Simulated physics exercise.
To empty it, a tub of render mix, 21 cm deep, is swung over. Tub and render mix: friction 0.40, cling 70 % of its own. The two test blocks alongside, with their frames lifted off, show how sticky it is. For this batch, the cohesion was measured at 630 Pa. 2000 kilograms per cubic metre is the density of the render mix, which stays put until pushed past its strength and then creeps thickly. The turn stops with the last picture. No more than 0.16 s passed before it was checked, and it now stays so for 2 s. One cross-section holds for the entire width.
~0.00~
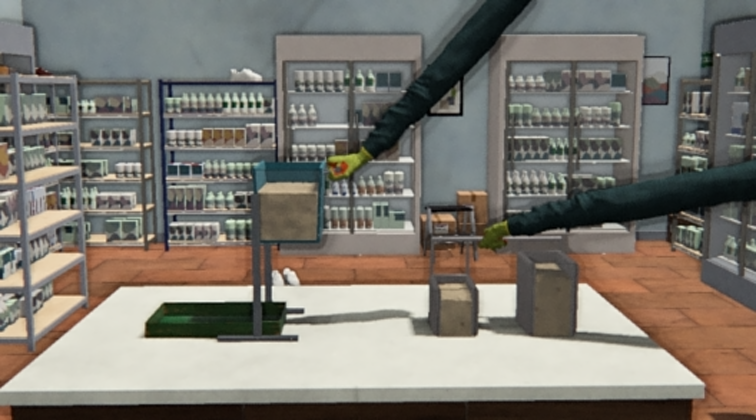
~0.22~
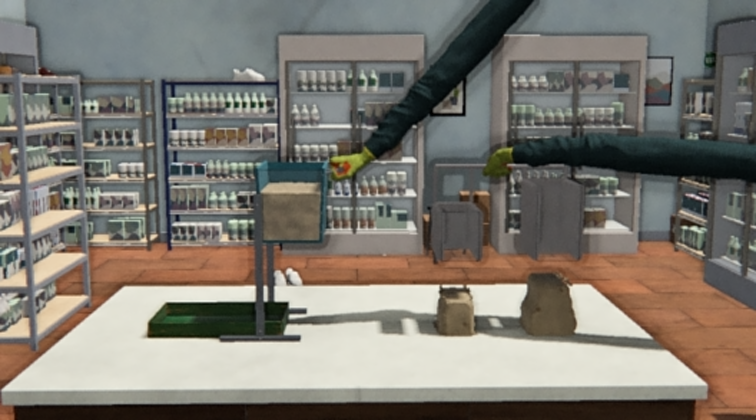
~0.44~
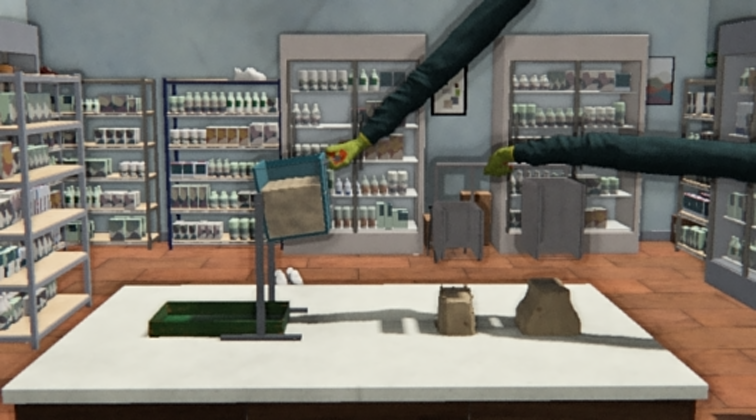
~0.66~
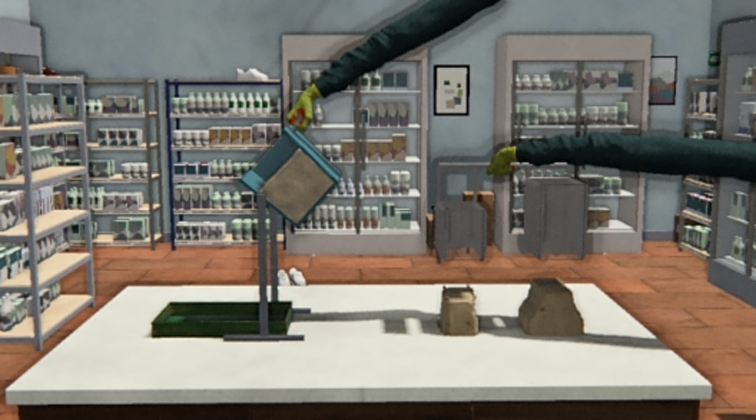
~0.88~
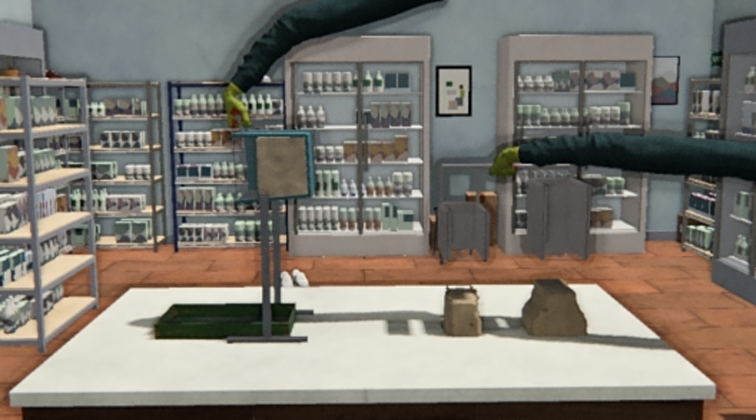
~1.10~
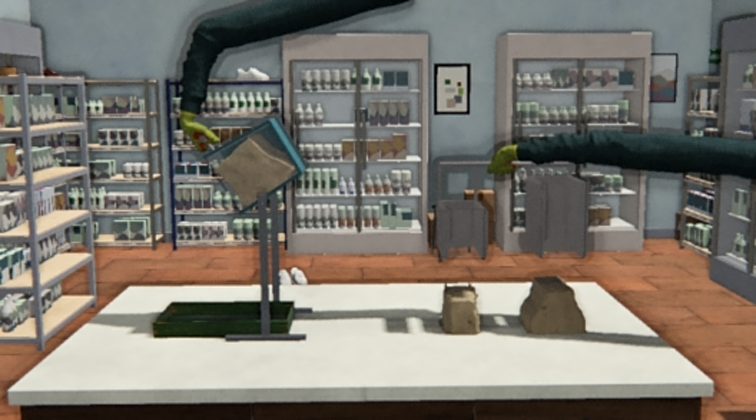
At the start, one gloved hand holds a raised tub of tan mix above a green tray, while another lifts the casings off two blocks on the table. The taller block slumps and widens, and the first hand swings the tub over leftward until its open side slants down to the left, the mix still inside.
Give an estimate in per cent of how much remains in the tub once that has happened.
0 %.
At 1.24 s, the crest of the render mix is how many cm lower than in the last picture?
Around 8 cm below its level in the last picture.
After 1.24 s, the tub is at 121 degrees and holds 46 %.
After 1.41 s, the tub is at 121 degrees and holds 0 %.
After 1.58 s, the tub is at 121 degrees and holds 0 %.
After 1.75 s, the tub is at 121 degrees and holds 0 %.
After 3.10 s, the tub is at 121 degrees and holds 0 %.
